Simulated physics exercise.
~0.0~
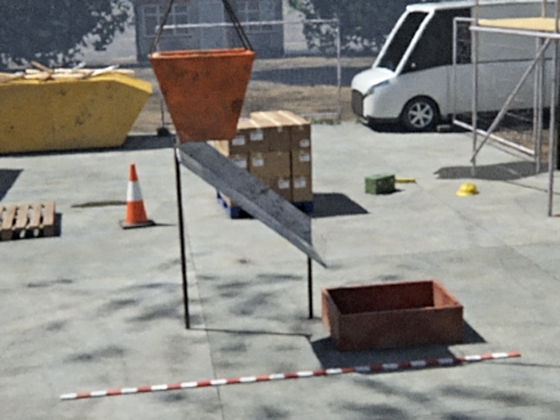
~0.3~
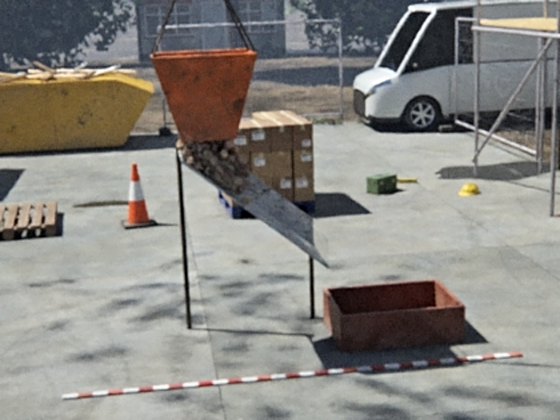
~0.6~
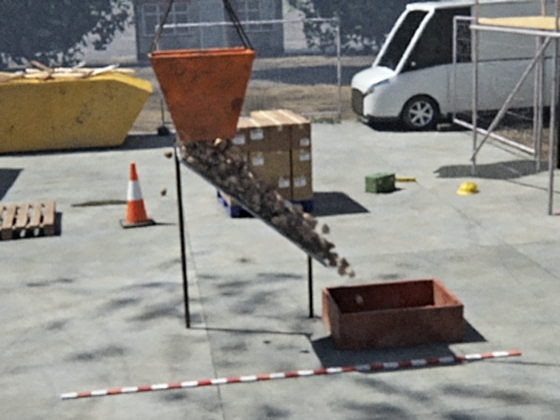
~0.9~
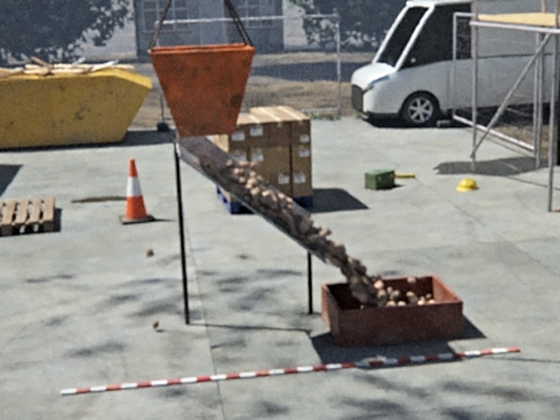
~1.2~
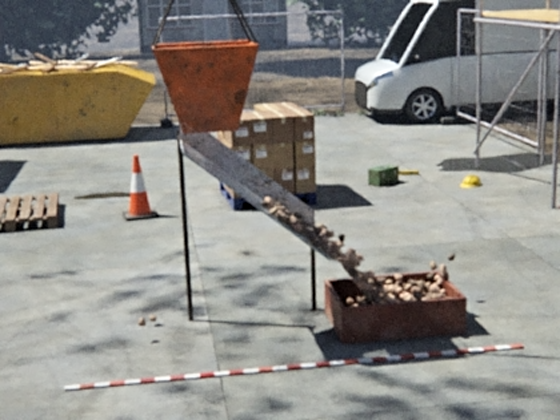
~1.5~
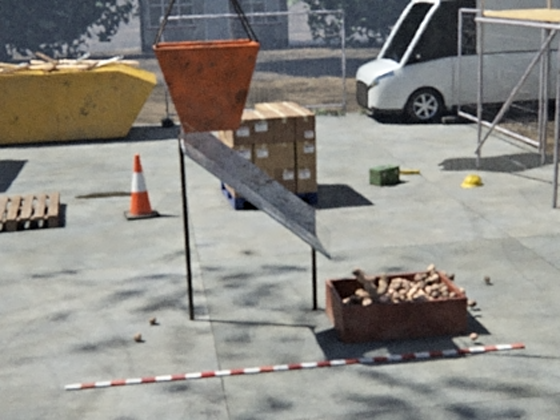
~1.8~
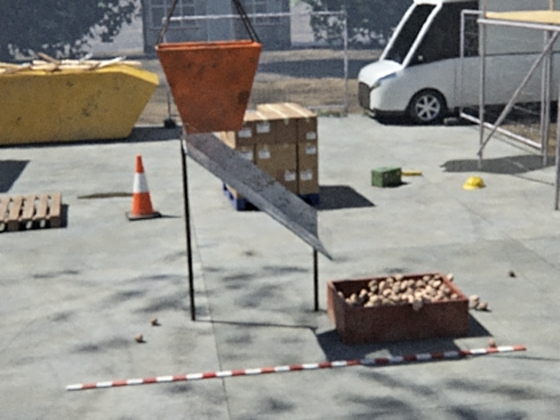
Paved work yard with round stones pouring from an orange hopper, sliding down a steel chute and heaping in a rust-red bin.
